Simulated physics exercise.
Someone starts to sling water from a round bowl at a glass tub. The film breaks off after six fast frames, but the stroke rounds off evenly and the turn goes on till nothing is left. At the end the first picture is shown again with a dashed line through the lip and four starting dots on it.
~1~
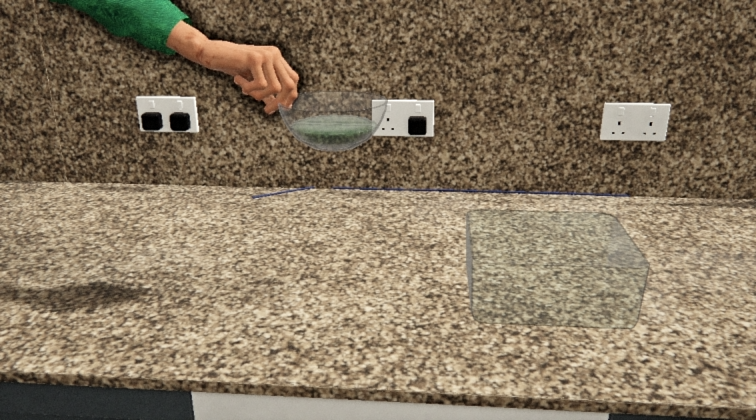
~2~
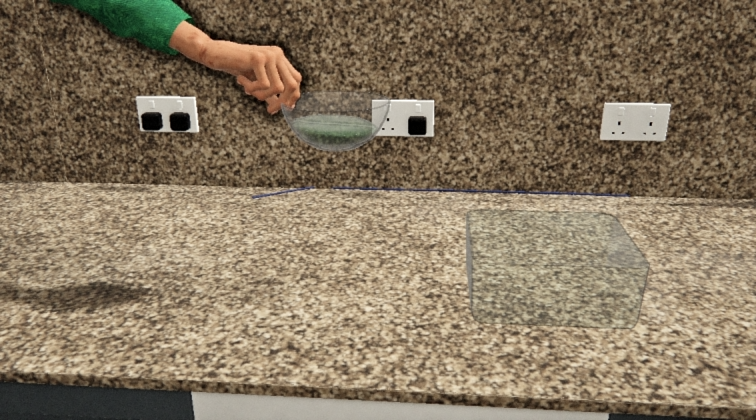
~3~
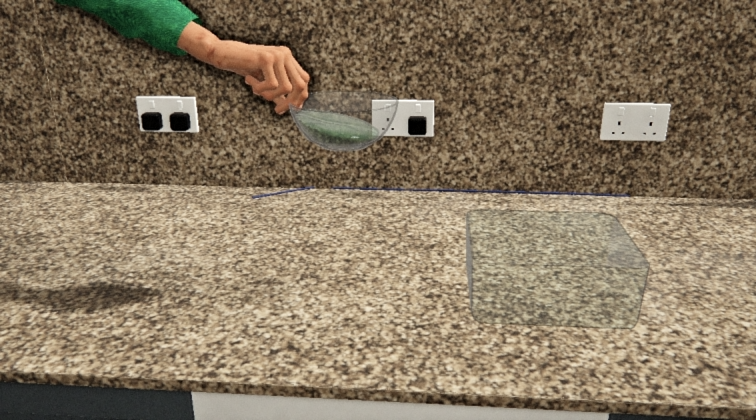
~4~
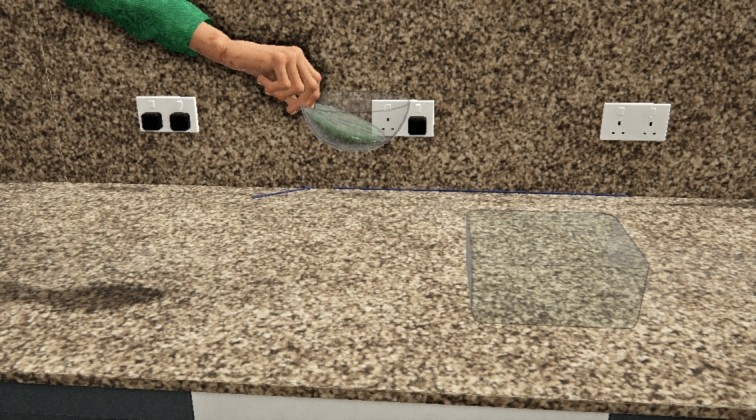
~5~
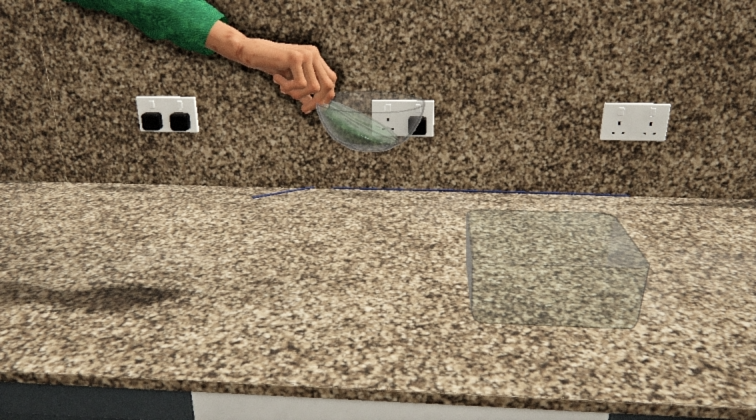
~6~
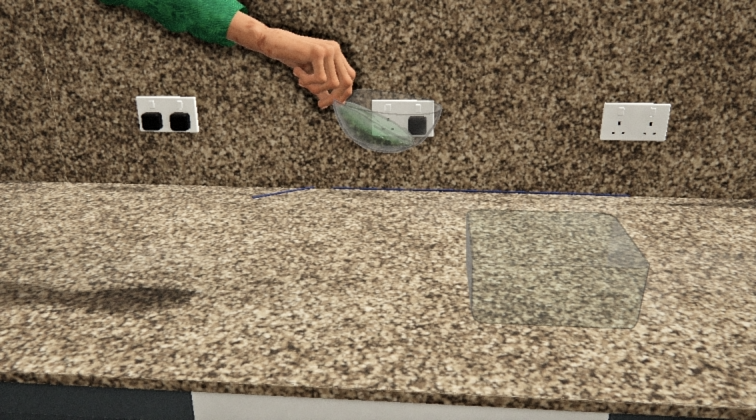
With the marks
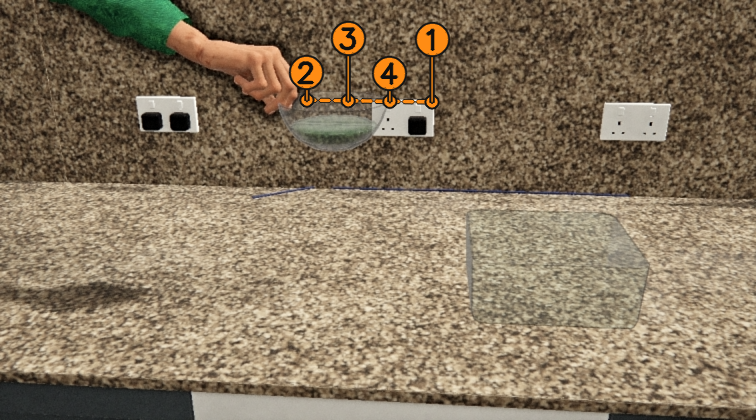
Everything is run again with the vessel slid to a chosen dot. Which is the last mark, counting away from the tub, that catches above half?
3 will do.
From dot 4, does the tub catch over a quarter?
Yes, clearly.
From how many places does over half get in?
Three of the four.
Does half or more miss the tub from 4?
No, that is safe.
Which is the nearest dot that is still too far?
2 it is.
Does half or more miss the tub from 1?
No, that is safe.
On the marked copy, 1 at (432, 101); 2 at (306, 100); 3 at (348, 100); 4 at (389, 101).
If 1 is chosen, about 87 % lands in the tub, 4 % falls short and 9 % goes beside or beyond.
If 2 is chosen, about 35 % lands in the tub, 59 % falls short and 6 % goes beside or beyond.
If 3 is chosen, about 64 % lands in the tub, 26 % falls short and 10 % goes beside or beyond.
If 4 is chosen, about 83 % lands in the tub, 11 % falls short and 6 % goes beside or beyond.
